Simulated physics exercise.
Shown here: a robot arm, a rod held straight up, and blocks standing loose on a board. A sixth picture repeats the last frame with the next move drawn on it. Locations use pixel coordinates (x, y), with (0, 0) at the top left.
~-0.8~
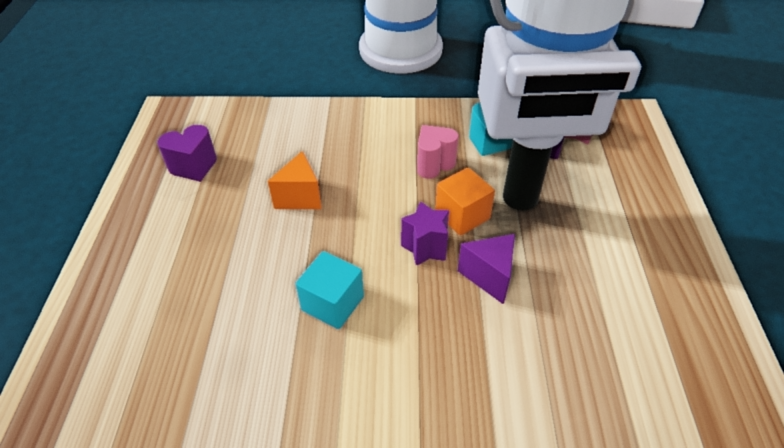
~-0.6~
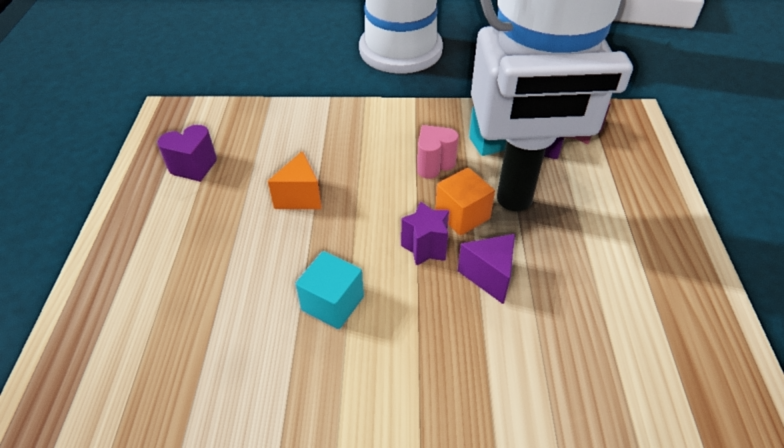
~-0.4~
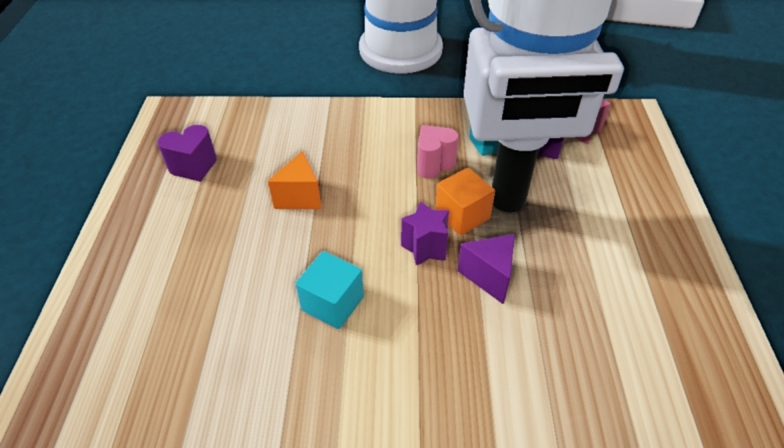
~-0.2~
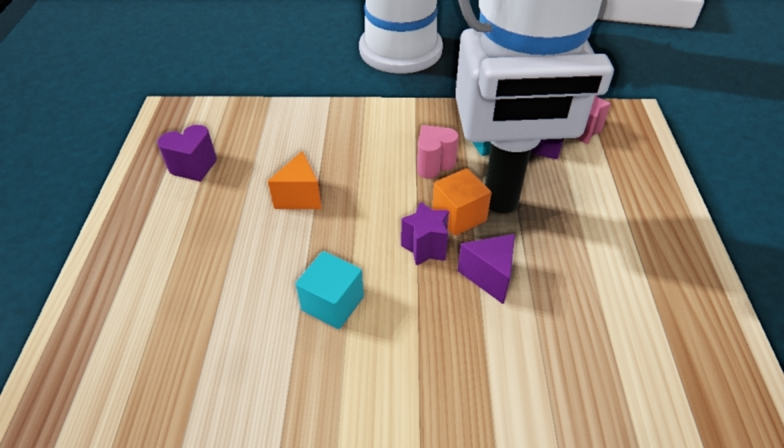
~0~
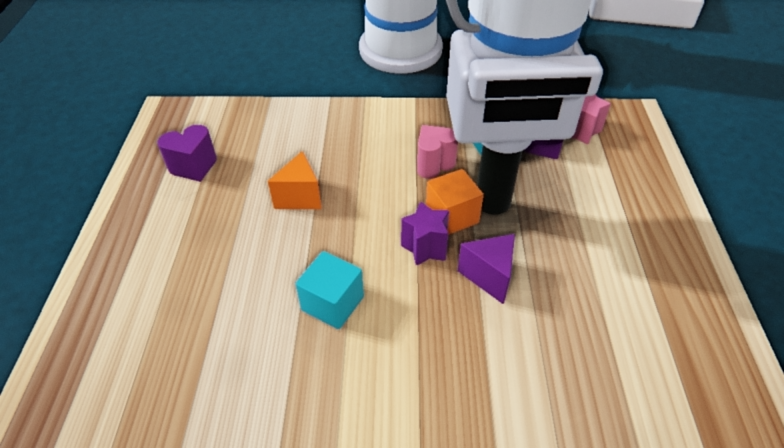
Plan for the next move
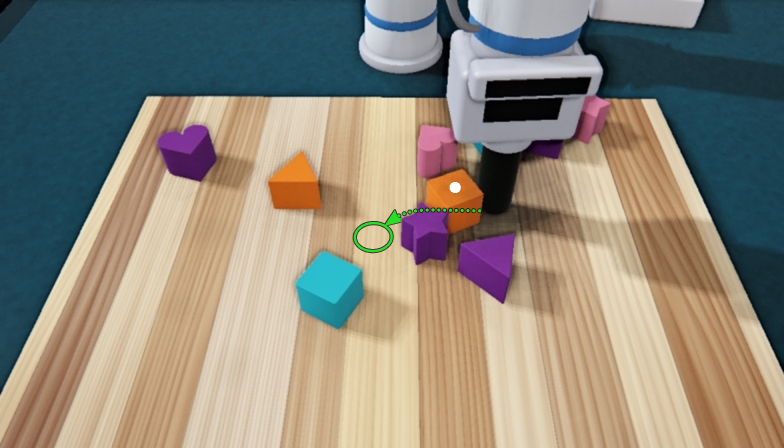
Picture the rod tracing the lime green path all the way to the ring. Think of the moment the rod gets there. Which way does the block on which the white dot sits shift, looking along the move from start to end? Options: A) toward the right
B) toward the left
Correct choice: A.
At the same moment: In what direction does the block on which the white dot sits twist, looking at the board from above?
Spins clockwise.
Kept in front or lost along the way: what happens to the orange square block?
No longer ahead of the rod.
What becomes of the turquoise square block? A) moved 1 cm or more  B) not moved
It's B.
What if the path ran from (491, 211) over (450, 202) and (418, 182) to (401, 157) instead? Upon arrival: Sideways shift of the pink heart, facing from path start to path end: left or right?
Displaced right.
Path on the board, from (491, 211) via (448, 210) and (405, 214), ending at (373, 237); the dot is on the orange square block.
The first path, step by step. One third of the way, rod (448, 201); purple star block (420, 222), turned 30° anticlockwise; orange square block (409, 187).
Two thirds of the way, rod (404, 205); purple star block (420, 222), turned 30° anticlockwise; orange square block (364, 188), turned 15° clockwise.
At the end, rod (373, 228); turquoise square block in place; purple star block (420, 222), turned 30° anticlockwise; pink heart in place; orange square block (339, 193), turned 55° clockwise.
